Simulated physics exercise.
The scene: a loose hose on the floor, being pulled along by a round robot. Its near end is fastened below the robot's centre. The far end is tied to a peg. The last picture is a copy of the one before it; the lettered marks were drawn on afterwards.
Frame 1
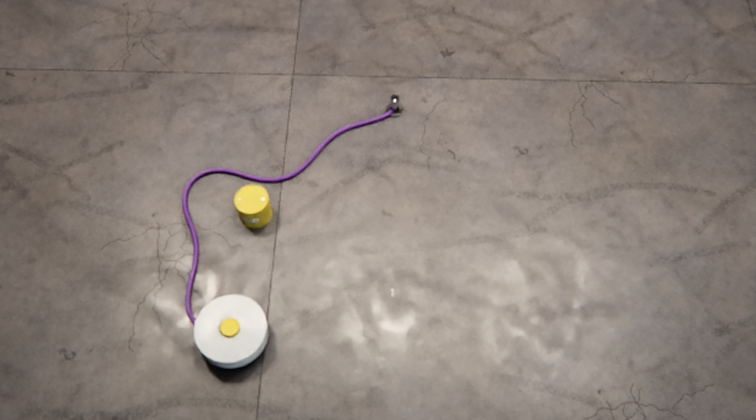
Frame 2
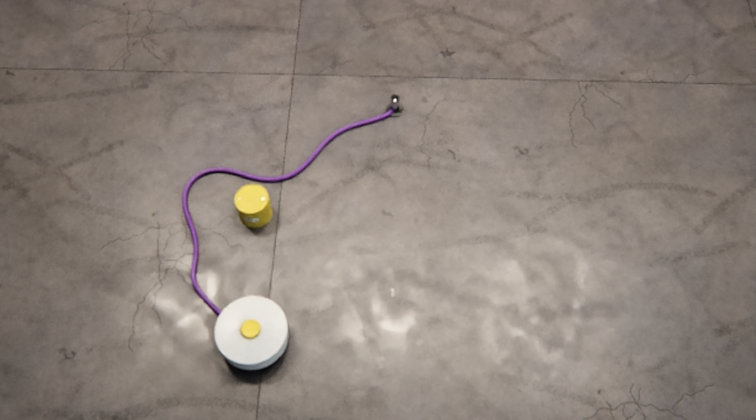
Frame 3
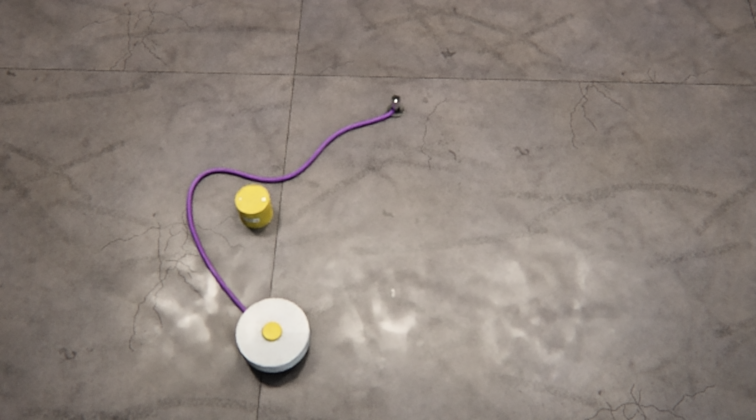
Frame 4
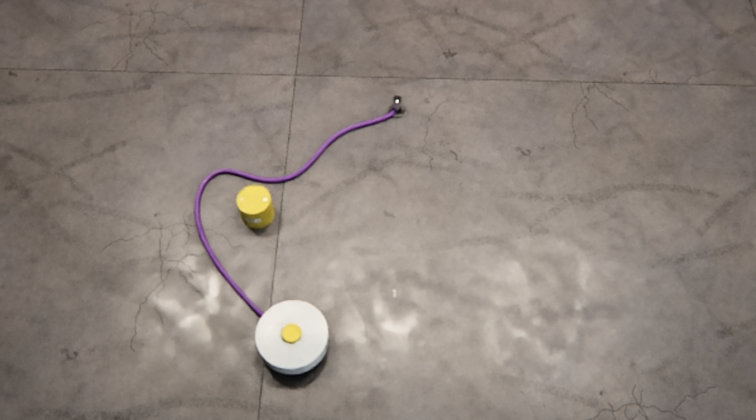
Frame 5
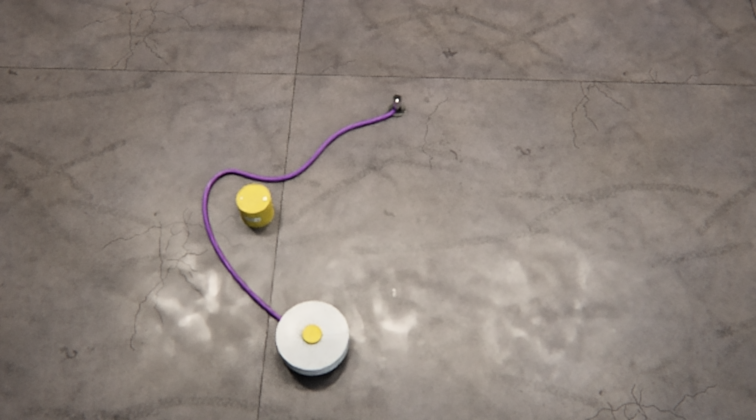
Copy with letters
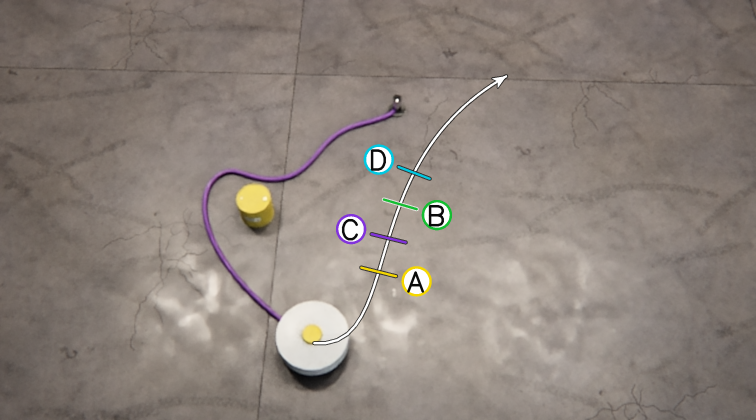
A round white robot with a yellow centre slides slowly to the right across a grey, cracked concrete floor, seen from above by a camera that stays still. A purple hose curves from the robot at lower left, around a small yellow pot, to a little metallic peg near the top centre. As the robot moves, the hose's lower bend straightens into a slanting curve, while the pot and peg stay put.
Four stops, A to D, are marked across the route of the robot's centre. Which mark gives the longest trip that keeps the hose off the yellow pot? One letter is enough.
Up to mark B.
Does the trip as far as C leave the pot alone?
Yes.
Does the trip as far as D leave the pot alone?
No.
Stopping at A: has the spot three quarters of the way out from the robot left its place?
No.
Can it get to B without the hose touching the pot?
Yes.
On the copy, A at (379, 272); B at (400, 204); C at (389, 238); D at (414, 173); the route from (314, 343) via (404, 194) to (506, 76).
On B. First, robot (365, 304), middle of the hose (222, 187).
Then, robot (385, 245), middle of the hose (222, 188).
Finally, robot (400, 199), middle of the hose (223, 190); nothing has been touched.
By contrast, A is safe but short; C is safe but short; D brings the hose against the pot.
